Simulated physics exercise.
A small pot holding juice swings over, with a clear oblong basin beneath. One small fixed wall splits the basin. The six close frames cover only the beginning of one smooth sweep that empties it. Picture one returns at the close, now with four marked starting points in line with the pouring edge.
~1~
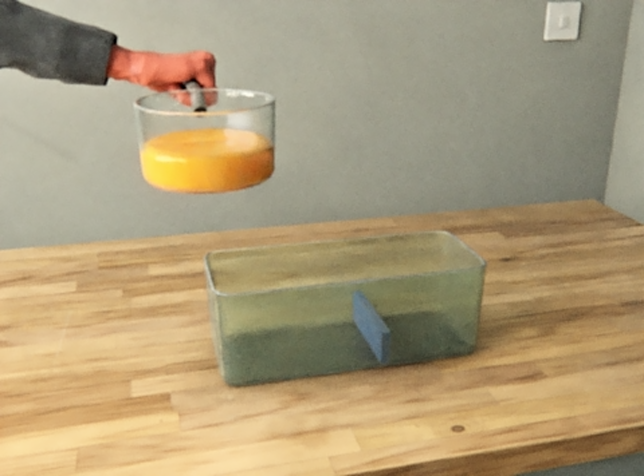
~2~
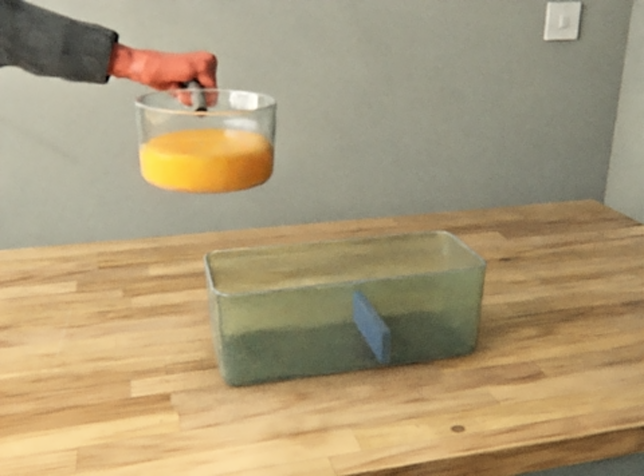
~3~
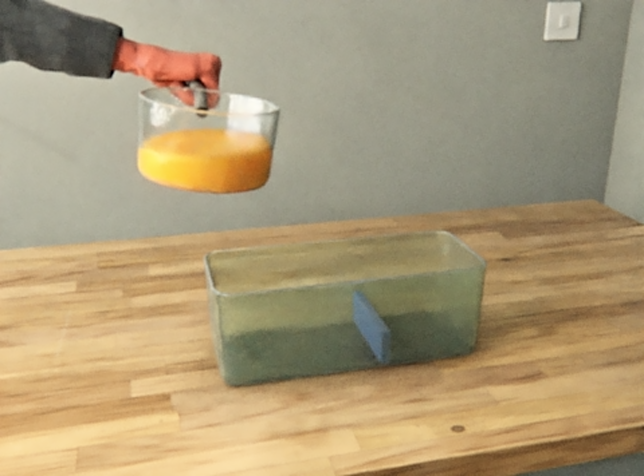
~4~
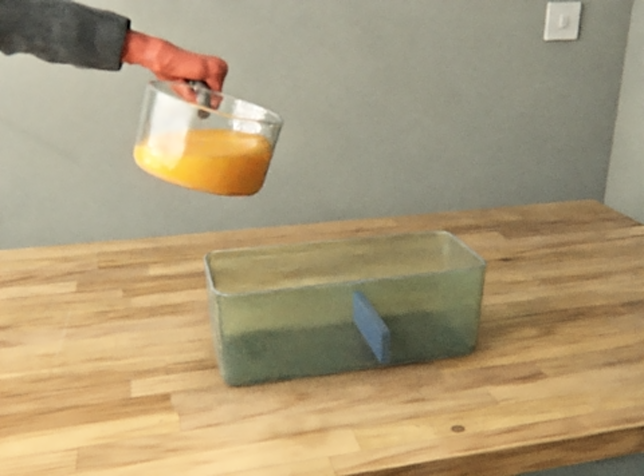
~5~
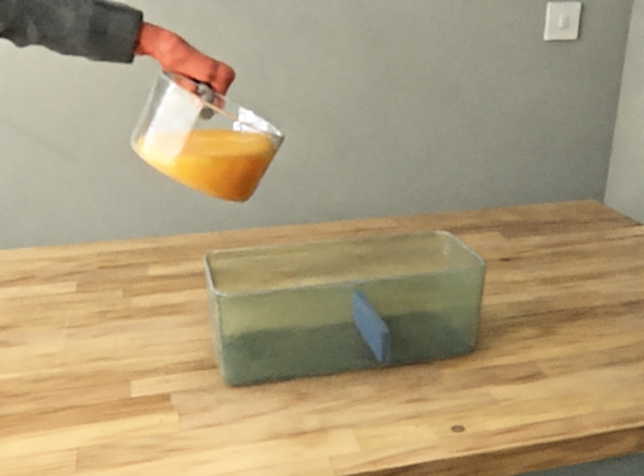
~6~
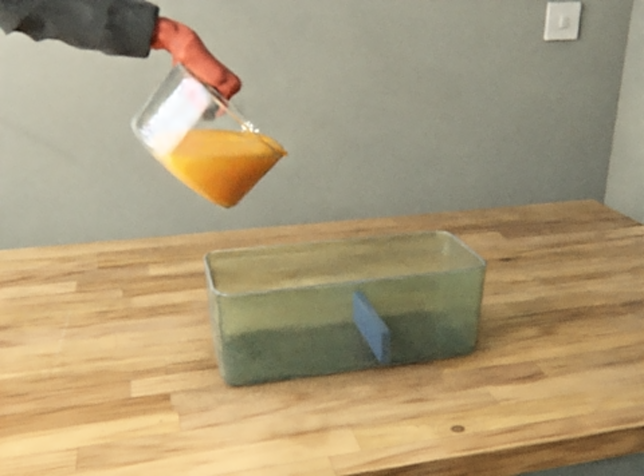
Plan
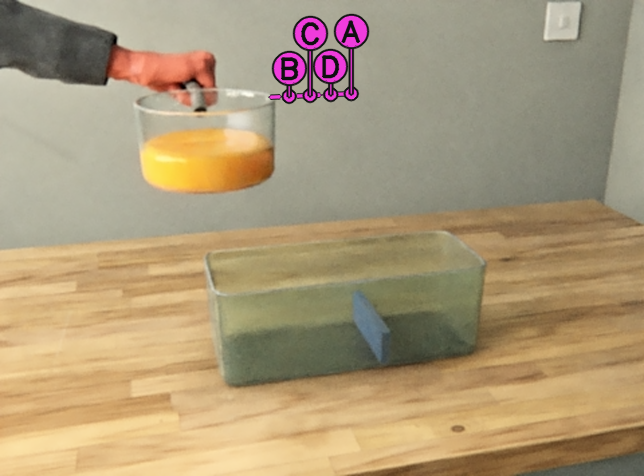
A hand tilting a clear pot of orange juice steadily rightward above a glass basin with a blue divider on a wooden table.
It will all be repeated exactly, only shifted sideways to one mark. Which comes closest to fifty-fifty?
I would pick place D.
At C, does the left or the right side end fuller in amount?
The left side.
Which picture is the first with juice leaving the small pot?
In picture 6.
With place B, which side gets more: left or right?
The left side.
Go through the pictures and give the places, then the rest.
The first frame shows upright, lip at (271, 97); basin from (221, 383) to (474, 349); top of the wall at (371, 310); nothing has left yet.
The second frame shows tipped about 2°, lip at (272, 99); nothing has left yet.
The third frame shows tipped about 8°, lip at (275, 106); nothing has left yet.
The fourth frame shows tipped about 17°, lip at (279, 117); nothing has left yet.
The fifth frame shows tipped about 30°, lip at (281, 133); nothing has left yet.
The sixth frame shows tipped about 44°, lip at (280, 150); juice is over the lip, down to (280, 150).
On the marked copy, A at (351, 93); B at (289, 96); C at (310, 95); D at (330, 94).
With A, about 27 % ends left of the wall and 72 % right of it.
With B, about 96 % ends left of the wall and 3 % right of it.
With C, about 82 % ends left of the wall and 17 % right of it.
With D, about 51 % ends left of the wall and 48 % right of it.
